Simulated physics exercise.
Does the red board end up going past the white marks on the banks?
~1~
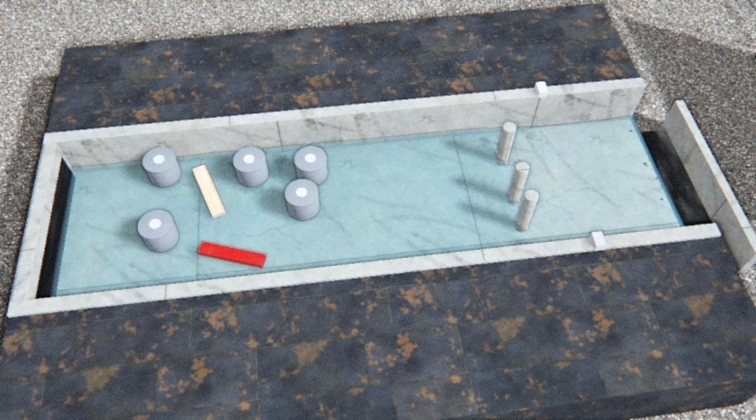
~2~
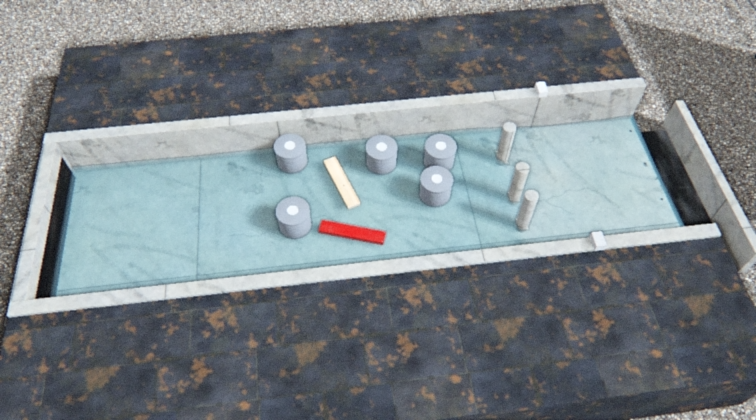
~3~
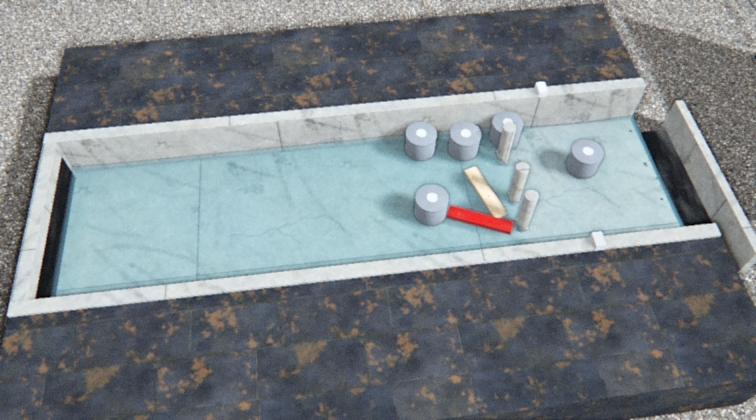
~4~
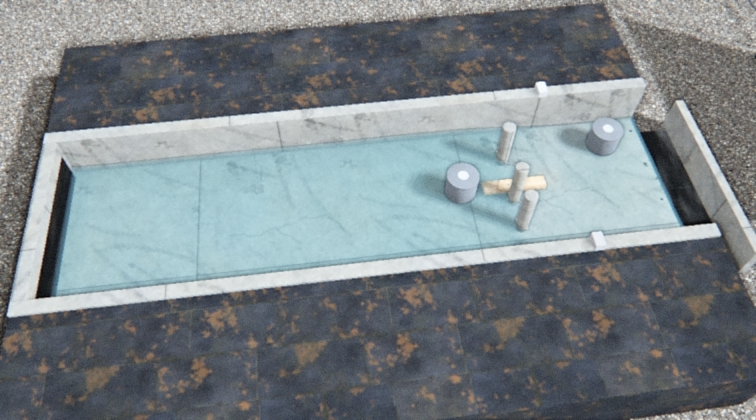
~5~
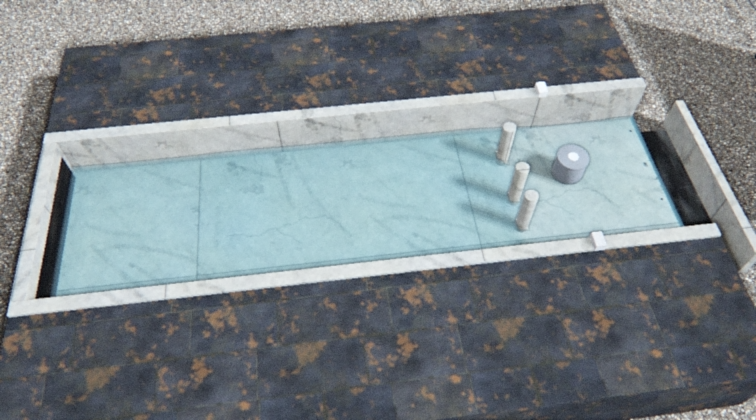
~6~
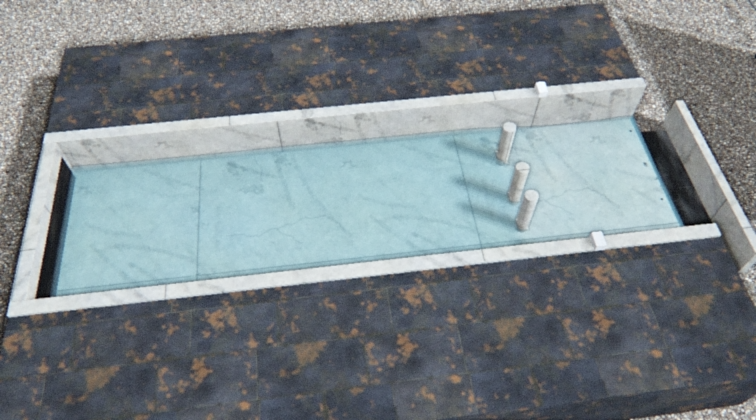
Yes, it does. The red board drifts right to the posts, gets past them and the white marks, and is gone from the channel by the end.
